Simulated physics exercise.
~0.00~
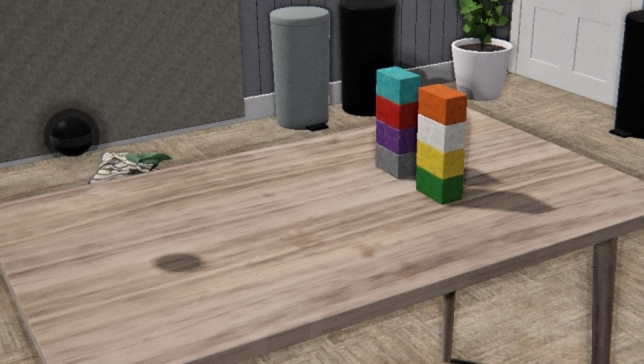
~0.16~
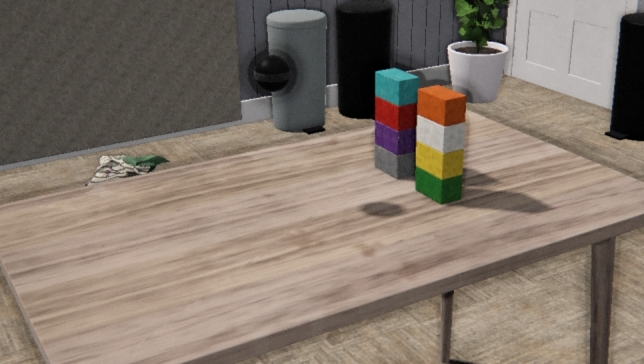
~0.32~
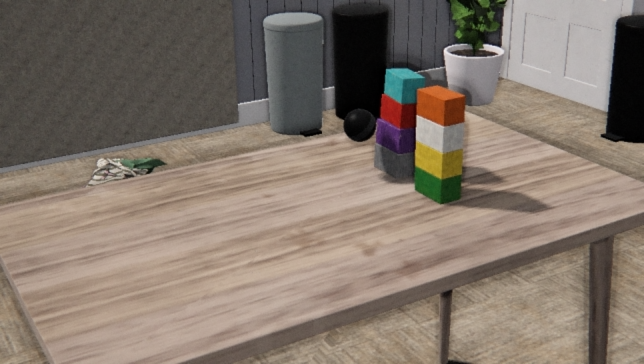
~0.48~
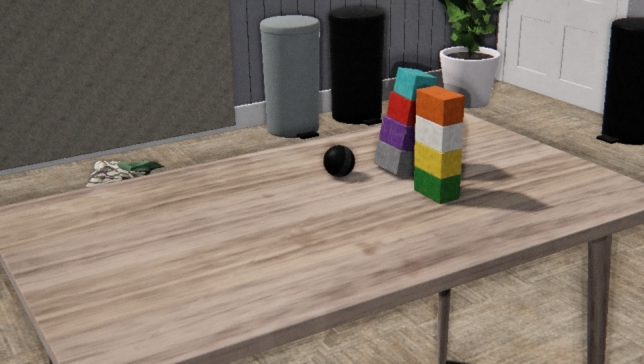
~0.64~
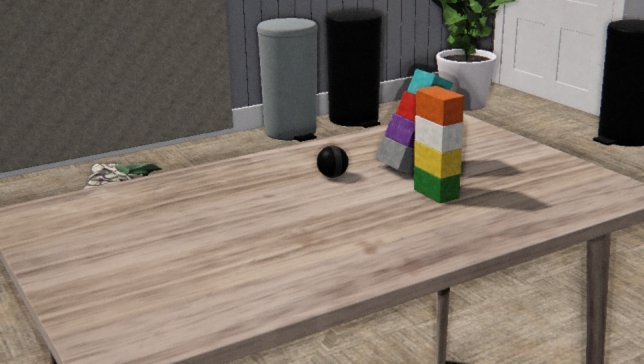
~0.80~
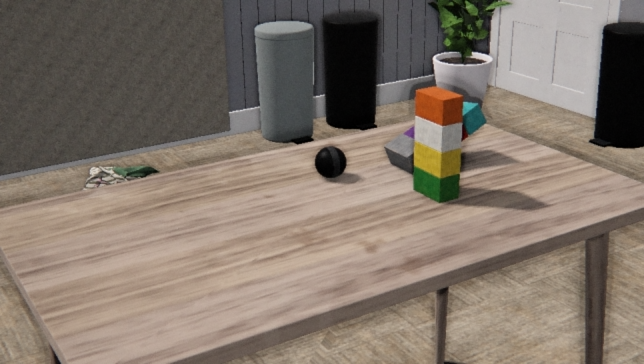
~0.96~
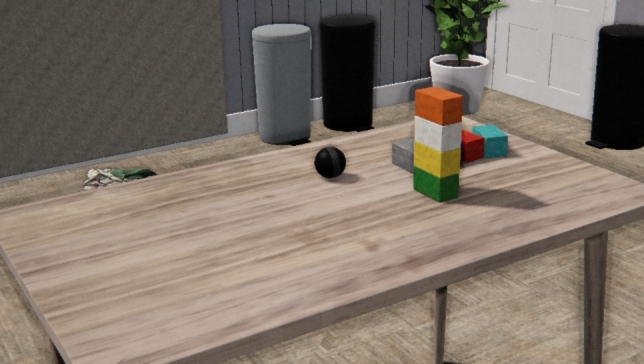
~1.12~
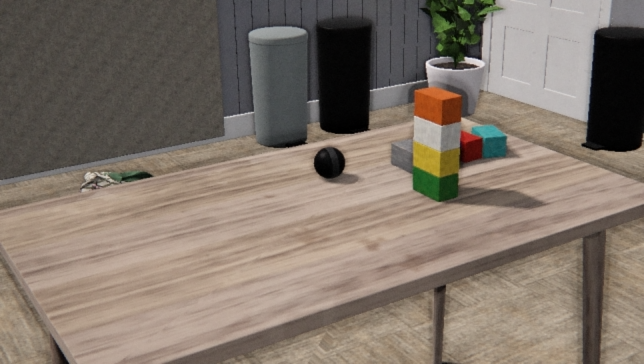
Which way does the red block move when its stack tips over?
The red block moves to the right, ending up on the table beside the turquoise block.
Two stacks of coloured blocks stand close together on a wooden table, seen from above at an angle, with bins, a potted plant and a white door behind. The rear stack is turquoise, red, purple and grey from top to bottom; the front one is orange, white, yellow and green. A black ball flies in from the left and reaches the rear stack, then drops back onto the table. The rear stack leans right and topples behind the front one. The ball rests to the left, the fallen blocks lie partly hidden, and the front stack still stands.
